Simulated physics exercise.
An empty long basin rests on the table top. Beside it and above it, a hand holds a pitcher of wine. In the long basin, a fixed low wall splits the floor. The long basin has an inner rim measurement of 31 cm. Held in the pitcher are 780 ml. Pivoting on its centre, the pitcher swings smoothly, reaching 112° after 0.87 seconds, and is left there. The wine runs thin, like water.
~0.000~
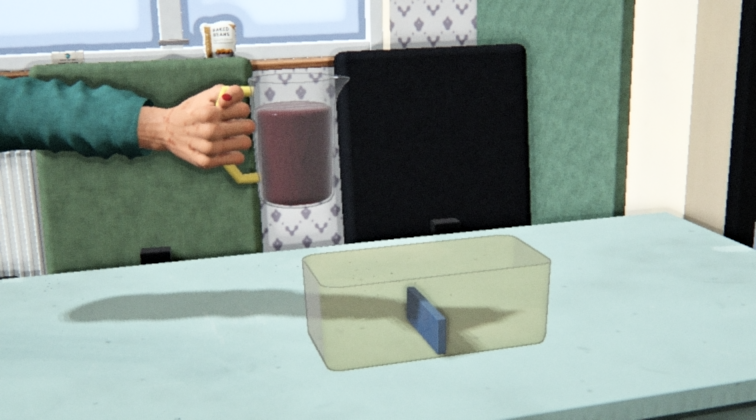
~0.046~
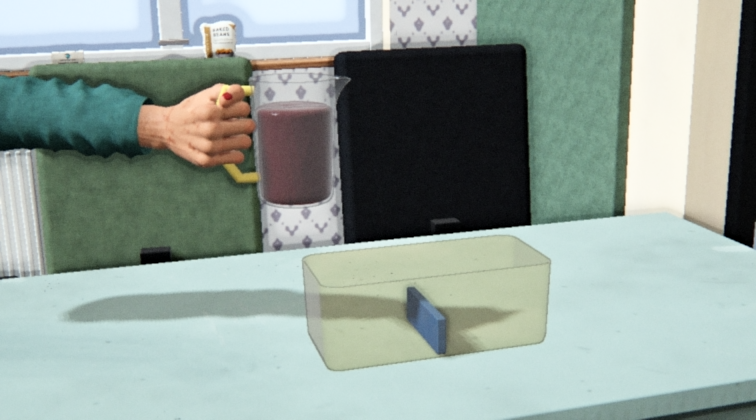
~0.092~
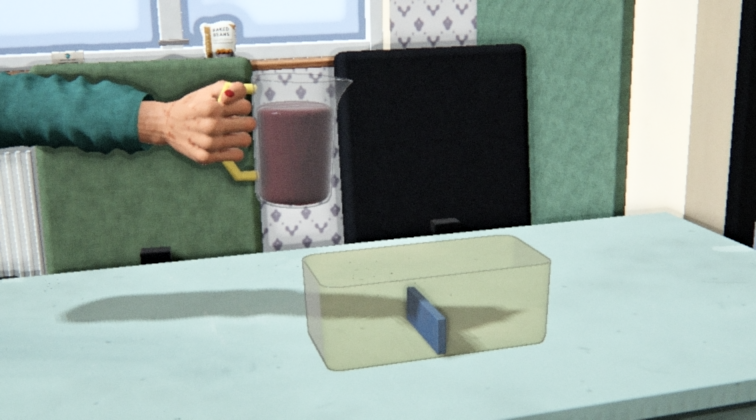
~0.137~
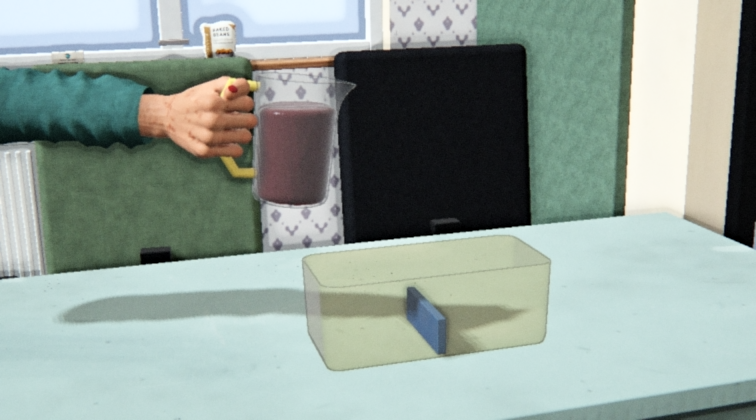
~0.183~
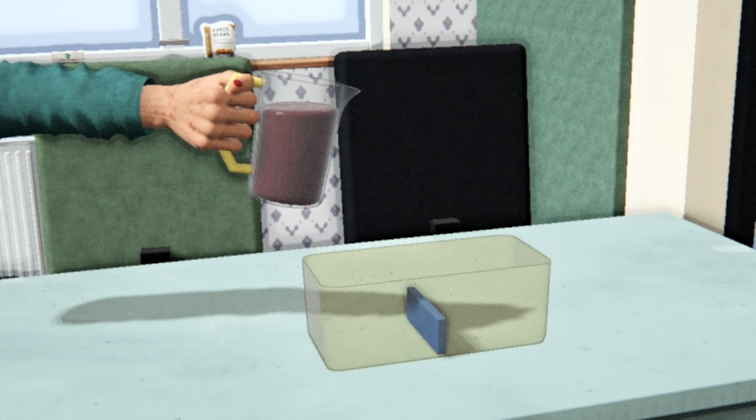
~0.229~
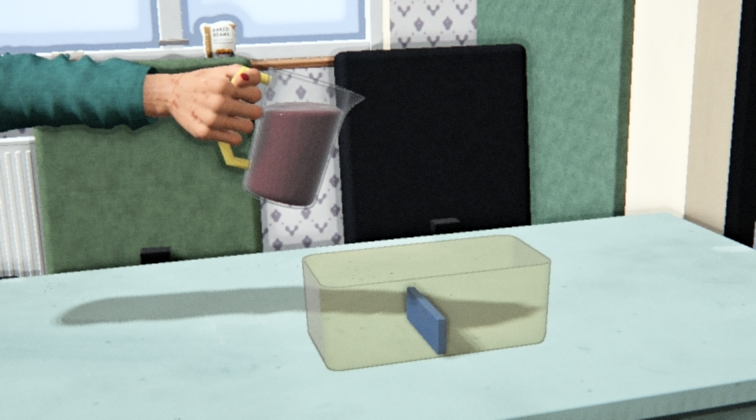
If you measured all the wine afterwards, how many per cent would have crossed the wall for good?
Around 16 per cent would have crossed.
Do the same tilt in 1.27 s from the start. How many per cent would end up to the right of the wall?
Estimate: Close to 30 per cent.
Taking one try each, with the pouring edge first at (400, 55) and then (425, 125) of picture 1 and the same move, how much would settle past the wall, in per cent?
85 per cent first, 90 per cent second.
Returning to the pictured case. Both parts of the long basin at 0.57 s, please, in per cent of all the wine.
2 on the left, 0 on the right, roughly.
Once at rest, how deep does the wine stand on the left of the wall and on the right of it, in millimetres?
Depths at rest: Left around 30 mm, right around 6 mm.
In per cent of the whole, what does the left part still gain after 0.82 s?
Roughly 36 per cent.
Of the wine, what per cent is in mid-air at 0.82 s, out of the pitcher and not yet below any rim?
Close to 24 %.
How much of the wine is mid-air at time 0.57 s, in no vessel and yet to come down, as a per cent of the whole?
Estimate: About 16 % of all of it.
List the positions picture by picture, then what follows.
In the first frame, it leans 0°; its right rim is at (349, 77); the wine meets the walls at (254, 110) and (330, 106); the long basin's rim runs from (311, 273) to (532, 249); the wall's top is at (425, 303).
In the second frame, it leans 1°; its right rim is at (350, 77); the wine meets the walls at (254, 109) and (330, 105).
In the third frame, it leans 3°; its right rim is at (352, 80); the wine meets the walls at (255, 108) and (332, 105).
In the fourth frame, it leans 7°; its right rim is at (356, 84); the wine meets the walls at (257, 109) and (333, 107).
In the fifth frame, it leans 12°; its right rim is at (360, 89); the wine meets the walls at (260, 109) and (337, 106).
In the sixth frame, it leans 18°; its right rim is at (364, 97); the wine meets the walls at (260, 114) and (342, 108).
After 0.57 s the tilt is 82° and 82 per cent is still to pour, 2 is left of the wall and 0 right of it.
After 0.82 s the tilt is 111° and 26 per cent is still to pour, 38 is left of the wall and 11 right of it.
After 1.09 s the tilt is 112° and 1 per cent is still to pour, 69 is left of the wall and 14 right of it.
After 1.37 s the tilt is 112° and 0 per cent is still to pour, 75 is left of the wall and 16 right of it.
In the end 75 per cent lies left of the wall, 16 right of it and 9 outside.
